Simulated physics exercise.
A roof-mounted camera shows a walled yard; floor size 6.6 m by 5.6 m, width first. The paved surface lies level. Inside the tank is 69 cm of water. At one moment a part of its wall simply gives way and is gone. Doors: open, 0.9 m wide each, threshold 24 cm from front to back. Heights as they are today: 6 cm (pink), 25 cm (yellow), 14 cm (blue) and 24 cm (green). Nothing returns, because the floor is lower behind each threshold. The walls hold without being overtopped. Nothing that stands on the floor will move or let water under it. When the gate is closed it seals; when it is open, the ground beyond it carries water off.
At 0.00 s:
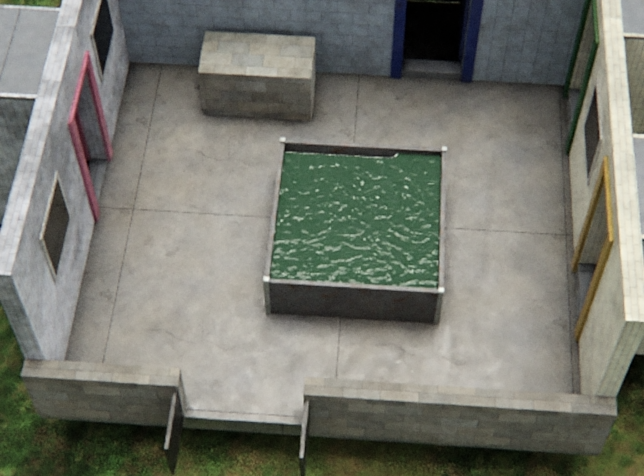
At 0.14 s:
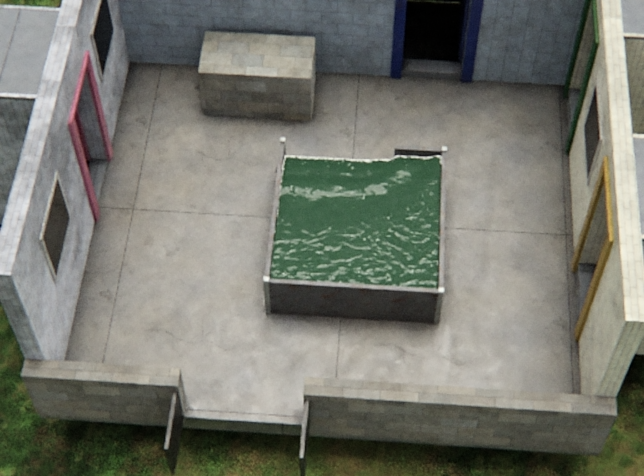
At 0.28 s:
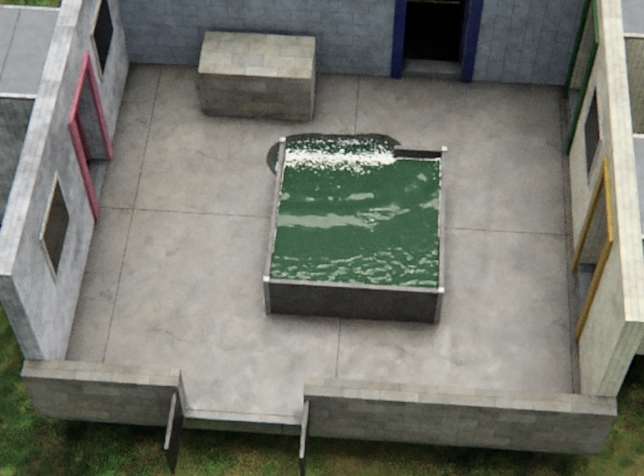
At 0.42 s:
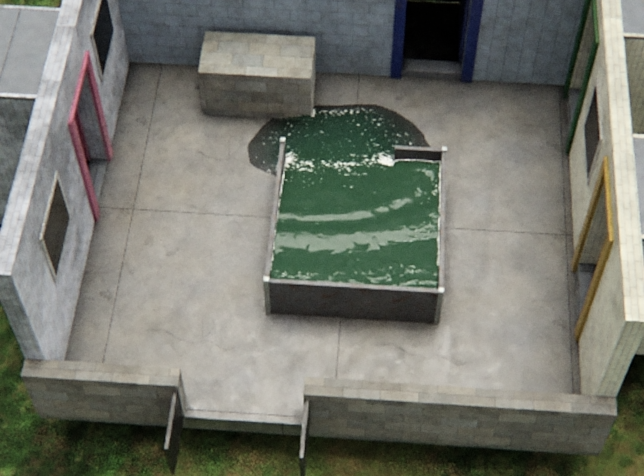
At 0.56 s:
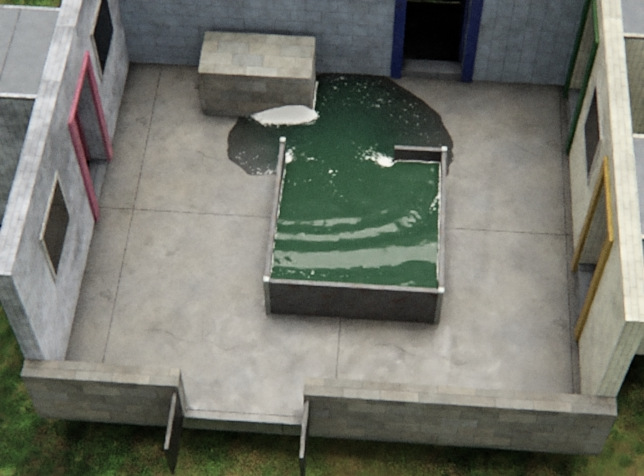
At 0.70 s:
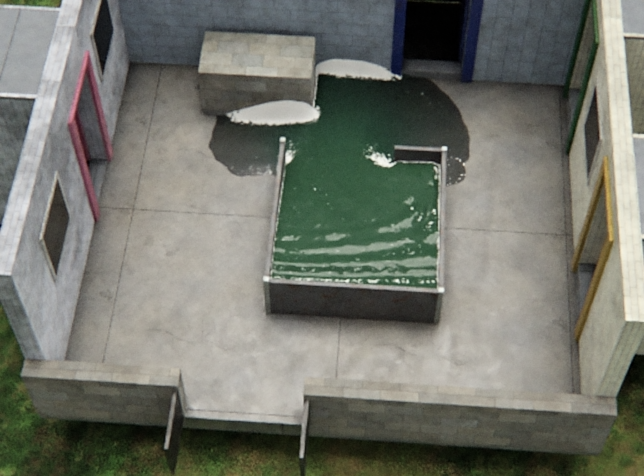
A square tank of green water stands in the middle of a grey walled yard, seen from high above by a camera that stays still. A pale stone block sits behind it to the left, with a blue doorway in the far wall, a pink one on the left, and yellow and green ones on the right. Part of the tank's far wall vanishes, and water pours out, foaming against the block and far wall.
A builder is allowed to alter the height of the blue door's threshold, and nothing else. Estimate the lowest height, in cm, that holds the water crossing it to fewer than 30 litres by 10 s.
My estimate is 20 cm.
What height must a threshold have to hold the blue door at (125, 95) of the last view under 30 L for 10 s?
Roughly 18 cm, give or take.
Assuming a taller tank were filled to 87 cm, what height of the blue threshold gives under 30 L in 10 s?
Roughly 27 centimetres.
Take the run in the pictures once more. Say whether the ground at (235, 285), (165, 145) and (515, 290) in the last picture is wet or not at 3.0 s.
So the three spots come out spared, swamped, spared, in that order.
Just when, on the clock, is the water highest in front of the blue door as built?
Some 1.6 s, more or less.
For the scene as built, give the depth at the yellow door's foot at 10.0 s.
You'd measure close to 12.0 cm there.
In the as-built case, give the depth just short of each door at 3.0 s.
Lab note, cm: Pink 15; yellow 1; blue 20; green 32.
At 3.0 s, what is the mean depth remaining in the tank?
Close to 26 cm deep on average.
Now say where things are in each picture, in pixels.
In the first picture, still water, 69 cm deep, in the tank at (358, 216); the blue door at (436, 32) is dry.
In the second picture, the gap is on the far side, the front 0.3 m out at a hidden place; the back of the tank holds 69 cm.
In the third picture, the gap is on the far side, the front 0.7 m out at (338, 139); the back of the tank holds 69 cm.
In the fourth picture, the front is at (361, 108), 1.3 m from the gap on the far side; 2.4 m2 of floor is wet, 69 cm left at the back.
In the fifth picture, the front is at (343, 77), 1.9 m from the gap on the far side; 3.9 m2 of floor is wet, 66 cm left at the back.
In the sixth picture, the front is at (415, 77), 2.0 m from the gap on the far side; 4.6 m2 of floor is wet, 59 cm left at the back; the blue door at (436, 32), 2.4 m from the gap, is still 0.2 m from the nearest water.
After 1.4 s water covers 20 % of the floor, deepest (52 cm) near (342, 83); 24 cm at the blue door, 9 litres in over its 14 cm threshold.
After 3.0 s water covers 50 % of the floor, deepest (36 cm) near (559, 85); 20 cm at the blue door, 67 litres in over its 14 cm threshold.
After 10.0 s water covers 100 % of the floor, deepest (14 cm) near (501, 285); 8 cm at the blue door, 87 litres in over its 14 cm threshold.
At the blue door as built, the water arrived by 0.8 s and peaked near 25 cm at 1.6 s.
With a threshold of 16 cm, 64 litres would have come in within the 10 s; with 22 cm, 20 litres. So under 30 litres takes about 20 cm.
